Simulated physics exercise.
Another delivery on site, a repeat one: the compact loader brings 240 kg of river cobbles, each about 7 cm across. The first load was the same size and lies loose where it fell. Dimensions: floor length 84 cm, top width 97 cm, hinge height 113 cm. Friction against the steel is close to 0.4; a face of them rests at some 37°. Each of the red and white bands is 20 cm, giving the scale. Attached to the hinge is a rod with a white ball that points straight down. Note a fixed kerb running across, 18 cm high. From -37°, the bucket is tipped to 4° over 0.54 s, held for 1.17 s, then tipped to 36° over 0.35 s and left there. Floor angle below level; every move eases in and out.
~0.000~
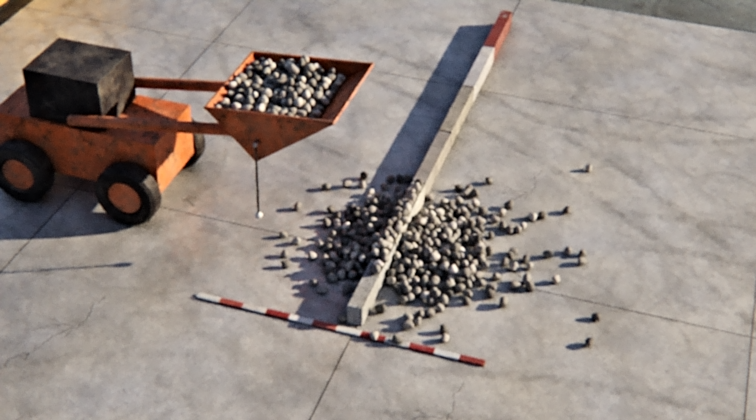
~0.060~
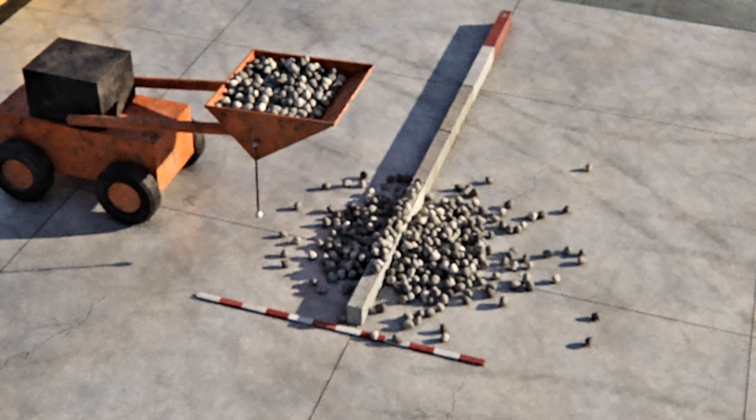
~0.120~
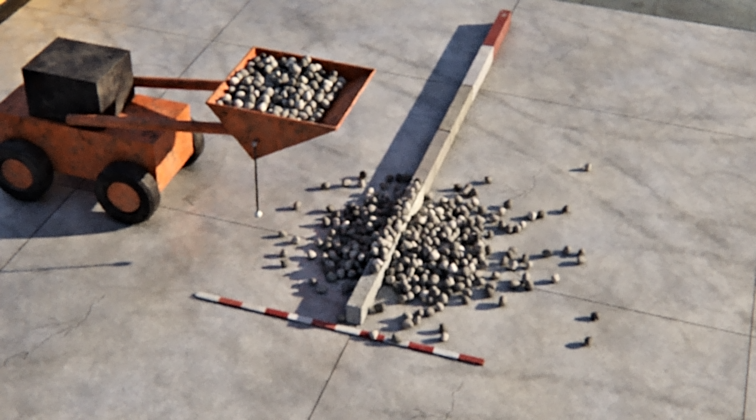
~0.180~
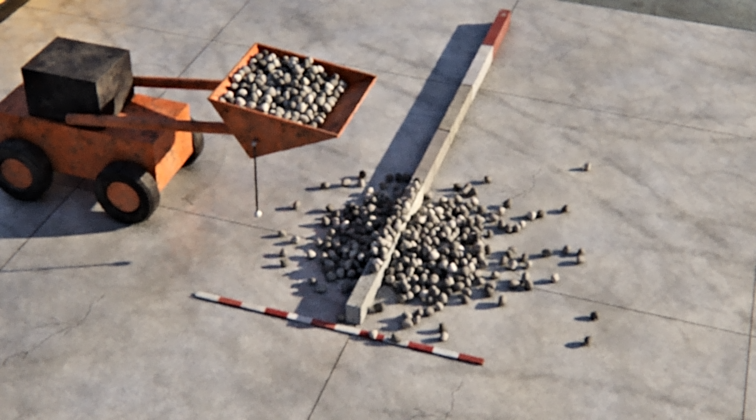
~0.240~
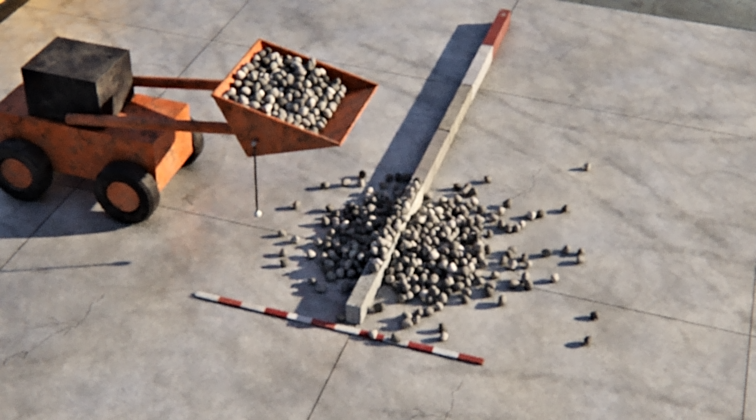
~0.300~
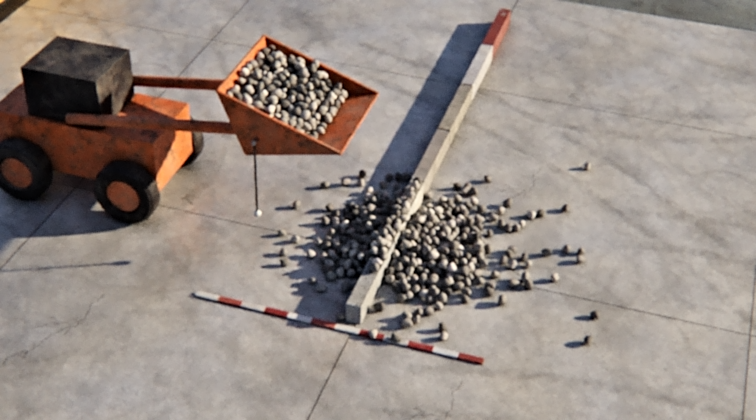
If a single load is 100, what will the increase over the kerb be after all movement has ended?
The increase will be around 19 per cent.
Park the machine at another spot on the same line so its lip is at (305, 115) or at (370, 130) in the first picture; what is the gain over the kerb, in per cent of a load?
Close to 0 per cent, followed by close to 75 per cent.
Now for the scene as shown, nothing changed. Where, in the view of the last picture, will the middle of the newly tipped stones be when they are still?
Roughly pixel (366, 227) in the last view.
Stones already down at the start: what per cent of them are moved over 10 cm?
Some 5 percent, give or take.
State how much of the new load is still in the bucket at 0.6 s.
That works out to about 100 %.
After 0.4 s the floor is at -3°; in per cent of one load, 100 in the bucket, 41 on this side of the kerb, 59 over the kerb; the foremost stones are at (577, 255).
After 0.6 s the floor is at 4°; in per cent of one load, 100 in the bucket, 41 on this side of the kerb, 59 over the kerb; the foremost stones are at (577, 255).
After 2.5 s the floor is at 36°; in per cent of one load, 32 in the bucket, 109 on this side of the kerb, 59 over the kerb; the foremost stones are at (577, 255).
After 4.9 s the floor is at 36°; in per cent of one load, 0 in the bucket, 122 on this side of the kerb, 78 over the kerb; the foremost stones are at (577, 255). Net gain over the kerb, 19.
